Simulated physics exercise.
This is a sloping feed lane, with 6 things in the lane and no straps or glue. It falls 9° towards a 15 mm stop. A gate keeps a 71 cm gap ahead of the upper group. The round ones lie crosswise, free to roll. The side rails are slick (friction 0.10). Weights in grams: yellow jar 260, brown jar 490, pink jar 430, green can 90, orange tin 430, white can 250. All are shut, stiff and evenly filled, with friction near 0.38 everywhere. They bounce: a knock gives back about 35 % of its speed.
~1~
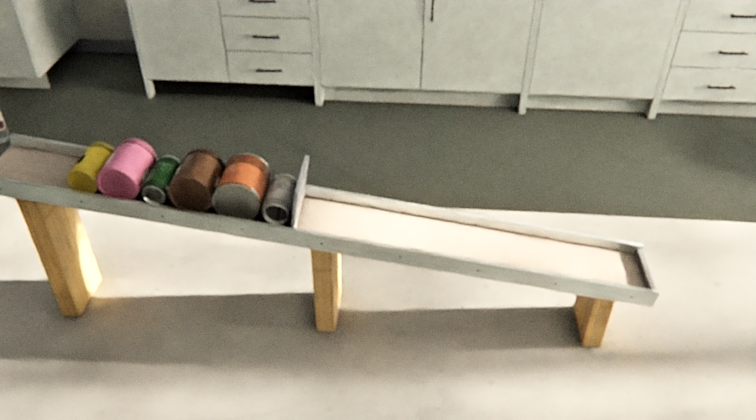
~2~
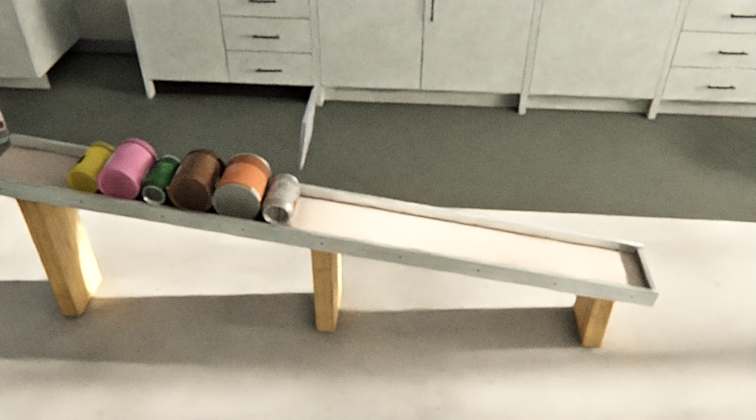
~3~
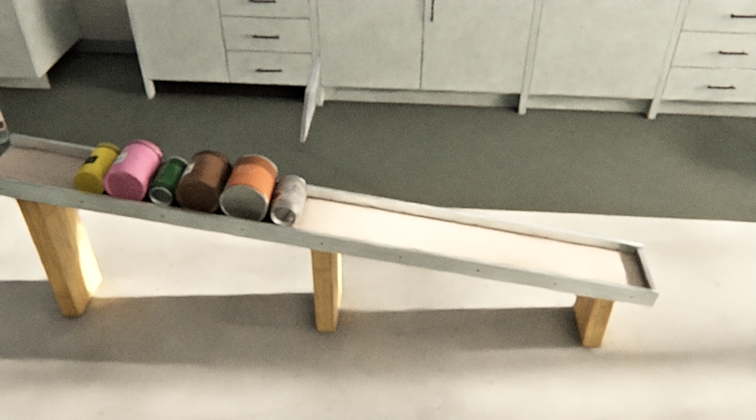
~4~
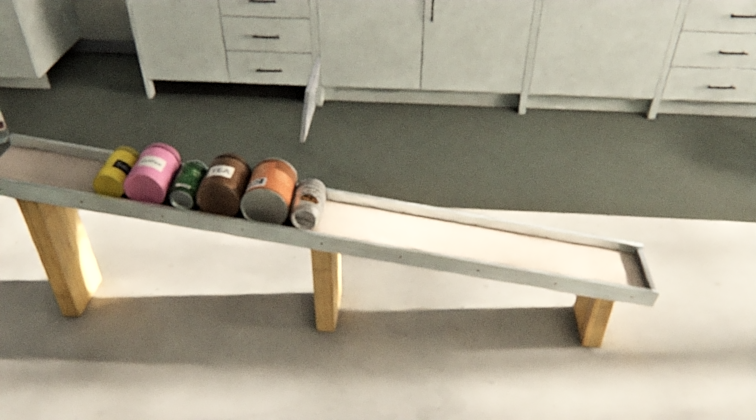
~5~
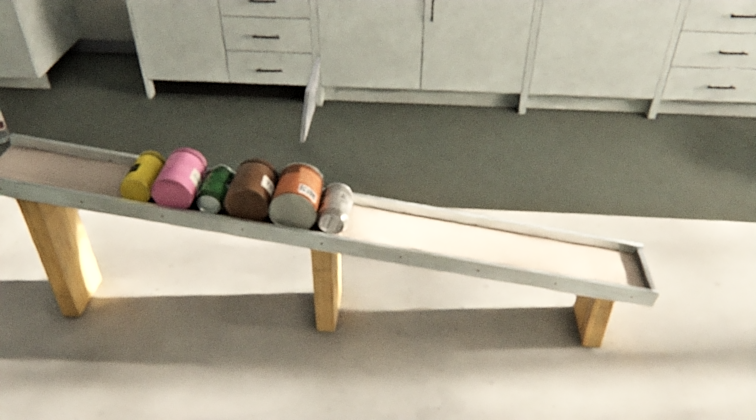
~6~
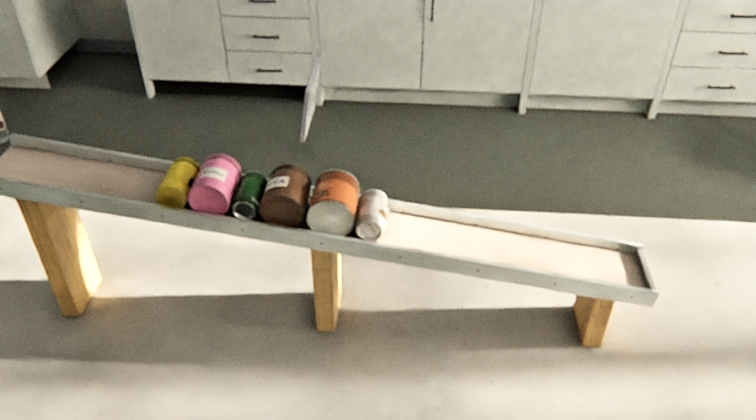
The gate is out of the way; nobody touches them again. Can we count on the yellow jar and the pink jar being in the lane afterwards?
The yellow jar stays behind the stop; the pink jar stays behind the stop.
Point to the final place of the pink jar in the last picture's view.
Near (604, 252).
Then, 0.40 s after the last picture, leader 22 cm from the stop; yellow jar near (315, 206); pink jar near (357, 210).
Then, 0.80 s after the last picture, orange tin and white can now over the stop; yellow jar near (518, 241); pink jar near (557, 244).
Then, 1.40 s after the last picture, brown jar now over the stop; yellow jar stopped near (569, 250); pink jar stopped near (604, 252).
Then, 2.40 s after the last picture, yellow jar stopped near (569, 250); pink jar stopped near (604, 252); green can stopped.
At rest, over the stop, brown jar, orange tin and white can; the other 3 in the lane. In the last view, yellow jar near (569, 250), pink jar near (604, 252).
